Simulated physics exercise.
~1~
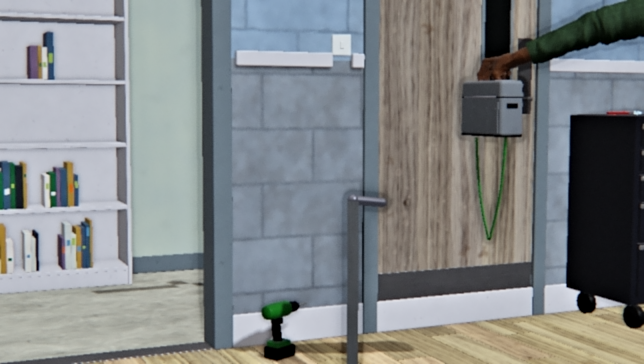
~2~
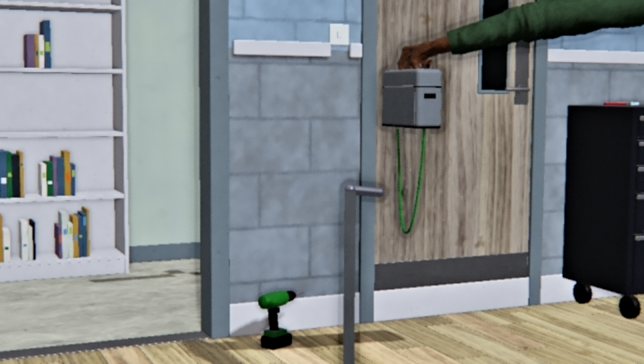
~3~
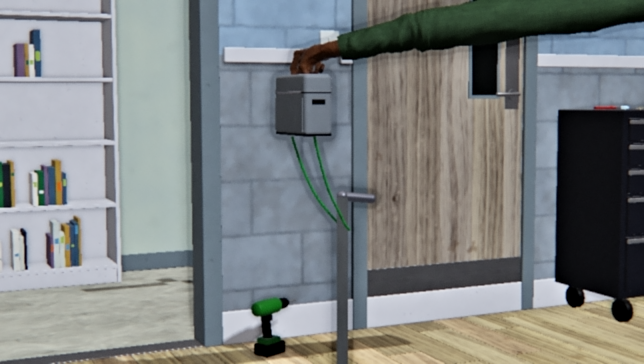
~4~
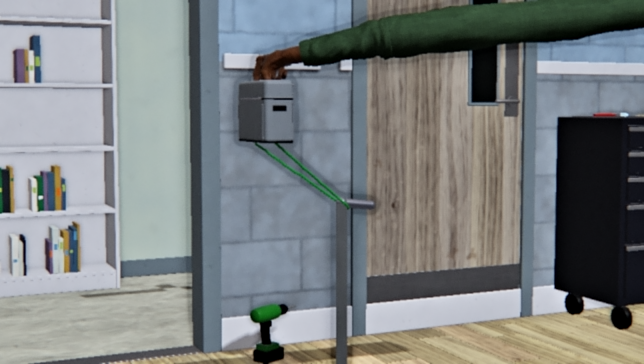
In the video, a hand in a green sleeve carries a grey case with a green loop hanging beneath it leftward over a short post topped by a bar. The loop catches on the post and pulls taut, and the case ends up held back just past it.
